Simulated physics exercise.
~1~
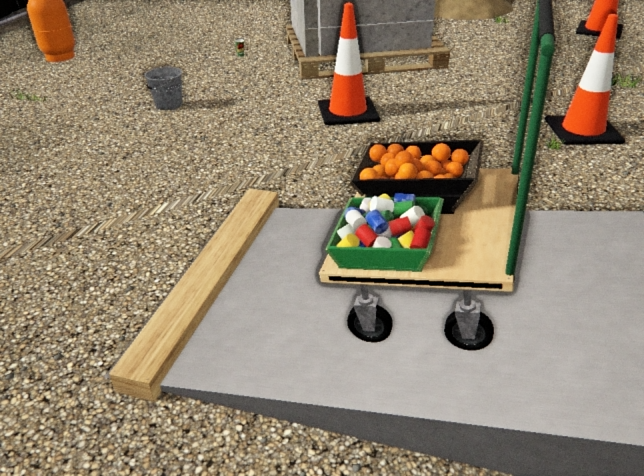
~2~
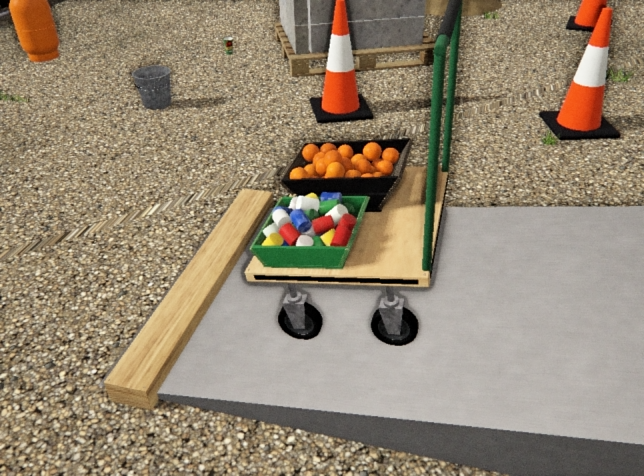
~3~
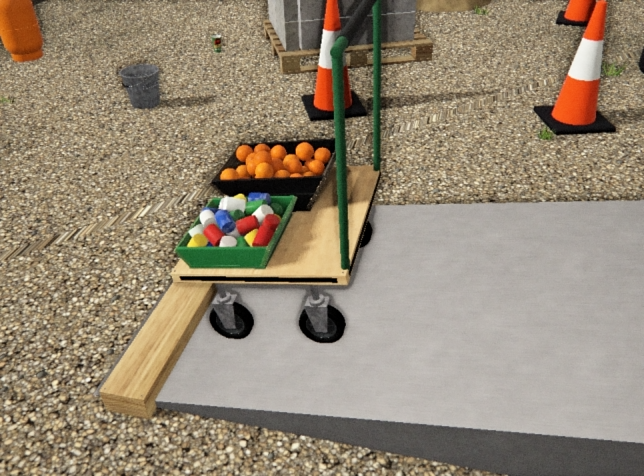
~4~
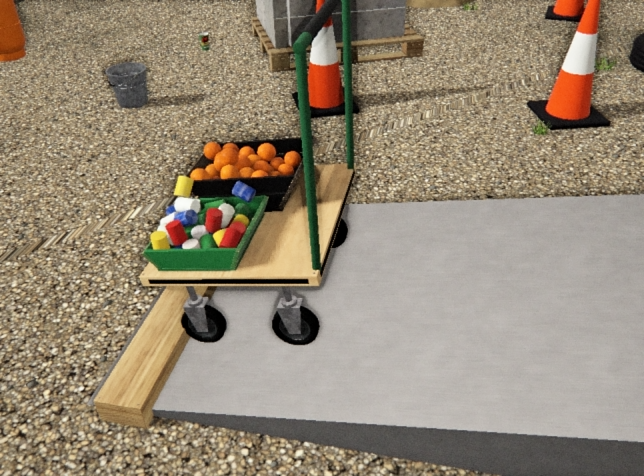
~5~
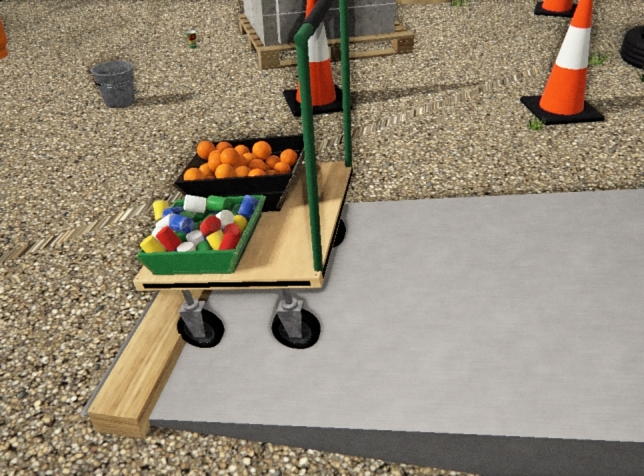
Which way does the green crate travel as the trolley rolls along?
The green crate moves to the left, riding on the trolley towards the wooden beam.
